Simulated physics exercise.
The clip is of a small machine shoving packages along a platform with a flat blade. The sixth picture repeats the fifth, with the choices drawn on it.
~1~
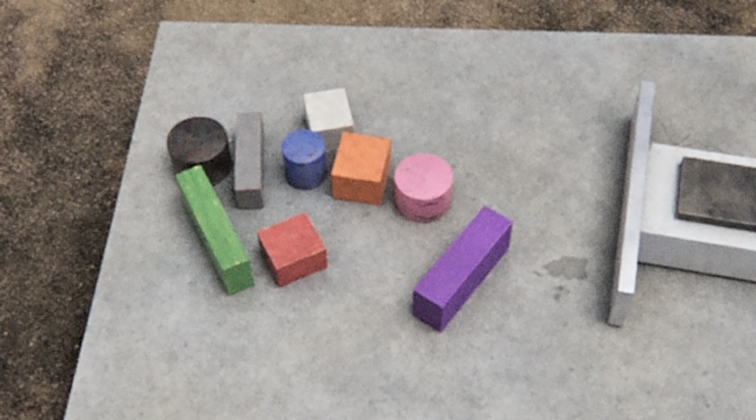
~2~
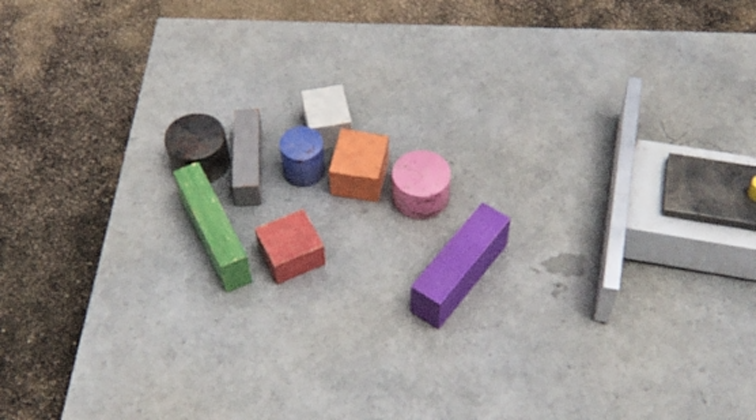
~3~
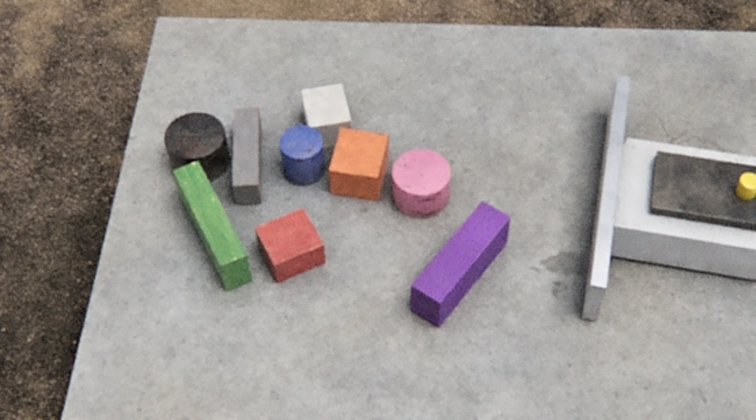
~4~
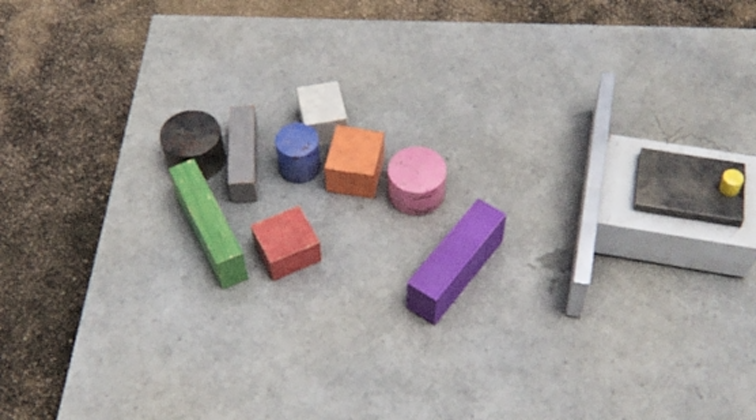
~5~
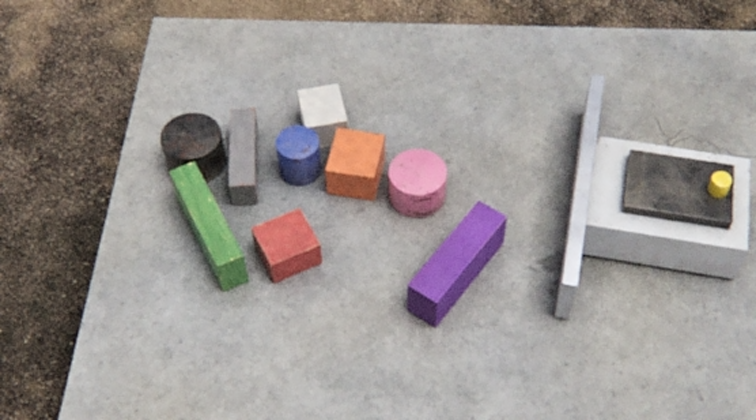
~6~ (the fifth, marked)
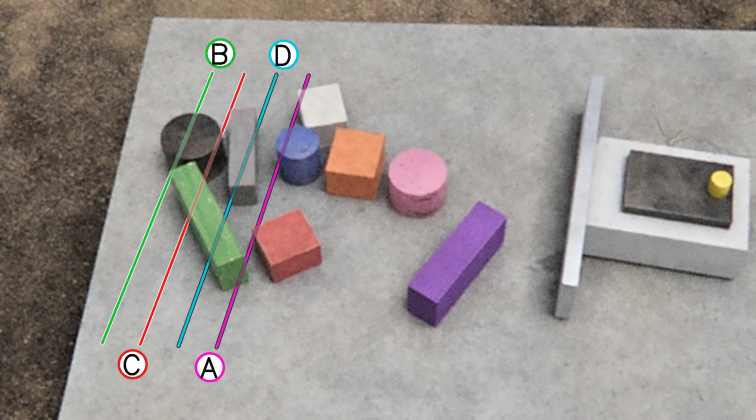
On a grey platform edged by brown ground, nine small coloured blocks and cylinders sit clustered at the left and centre, while a machine with a flat upright blade stands at the right. The machine slides slowly left toward the purple block, bringing its yellow knob into view, while the objects stay put.
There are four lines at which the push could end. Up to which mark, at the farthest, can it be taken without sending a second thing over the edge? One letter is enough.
As far as mark D.
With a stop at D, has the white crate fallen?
No.
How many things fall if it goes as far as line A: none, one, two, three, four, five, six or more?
The count is none.
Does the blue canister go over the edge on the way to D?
No.
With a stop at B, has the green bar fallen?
By then, yes.
On the marked copy, A at (267, 199); B at (162, 196); C at (197, 197); D at (232, 198).
Following D. Soon after the start, robot (542, 182); purple stick (415, 262); black canister (194, 149).
Later, robot (412, 178); green bar (198, 228); grey bar (236, 154).
In the end, robot (312, 175); black canister (119, 149); green bar (114, 223); none fallen.
As for the rest, A is within the limit but short; B drops four; C drops two.
